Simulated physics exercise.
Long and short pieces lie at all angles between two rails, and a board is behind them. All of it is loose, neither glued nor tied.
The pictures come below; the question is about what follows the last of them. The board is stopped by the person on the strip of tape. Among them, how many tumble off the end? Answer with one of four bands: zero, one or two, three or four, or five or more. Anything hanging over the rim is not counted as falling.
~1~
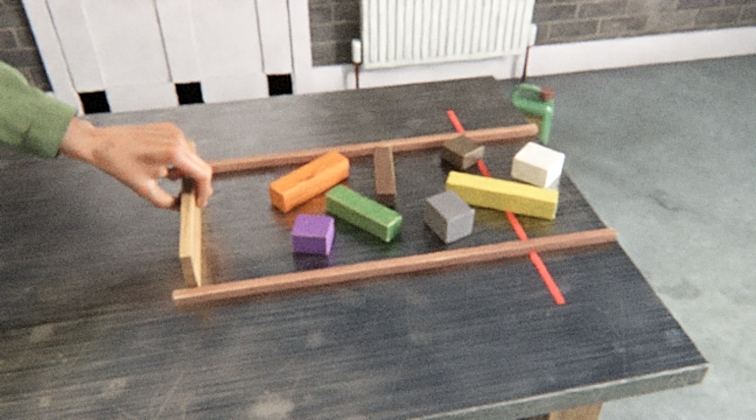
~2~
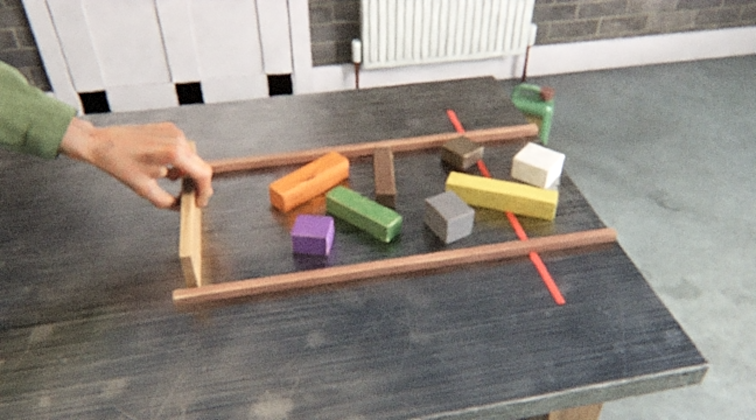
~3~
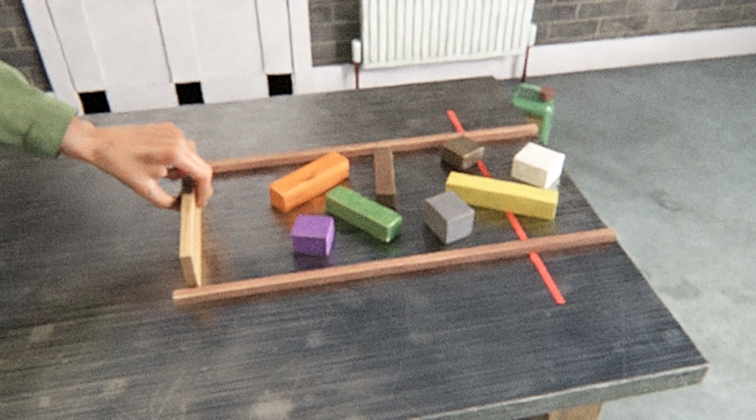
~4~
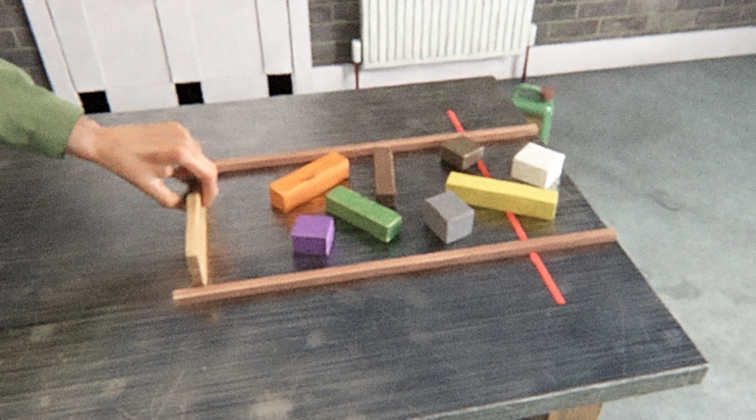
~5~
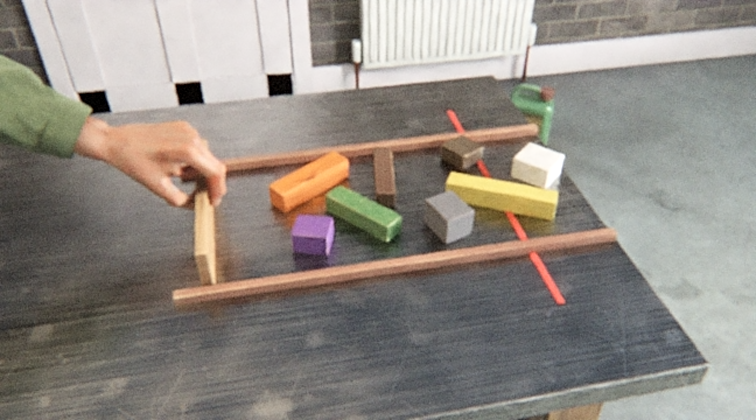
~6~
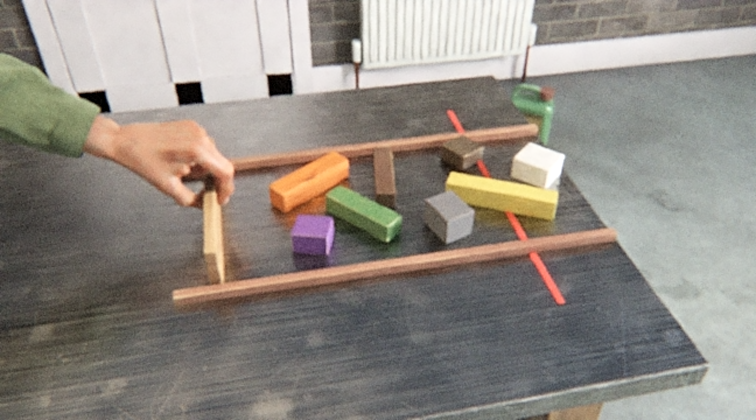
One or two.
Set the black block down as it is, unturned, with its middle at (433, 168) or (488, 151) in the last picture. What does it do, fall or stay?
Result per start: Still up; still up.
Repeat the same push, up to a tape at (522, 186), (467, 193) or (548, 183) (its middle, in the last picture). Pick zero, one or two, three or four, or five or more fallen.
Falls: 3 or 4; zero; more than four.
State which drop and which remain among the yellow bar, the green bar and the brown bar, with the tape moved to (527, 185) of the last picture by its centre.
The outcome is that the yellow bar goes down, the green bar does not come off and the brown bar does not come off.
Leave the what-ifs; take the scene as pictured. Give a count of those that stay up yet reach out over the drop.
Counting them gives 1.
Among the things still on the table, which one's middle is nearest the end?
Grey block.
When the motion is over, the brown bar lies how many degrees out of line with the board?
About 0 degrees.
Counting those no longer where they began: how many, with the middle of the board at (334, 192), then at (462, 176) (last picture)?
That gives 4 for the first and 8 for the second.
Soon after, none off yet; white block at rest near (537, 166); yellow bar at rest near (501, 196); black block at rest near (462, 152).
At rest, the number that fall off is one or two; fallen, yellow bar and white block.
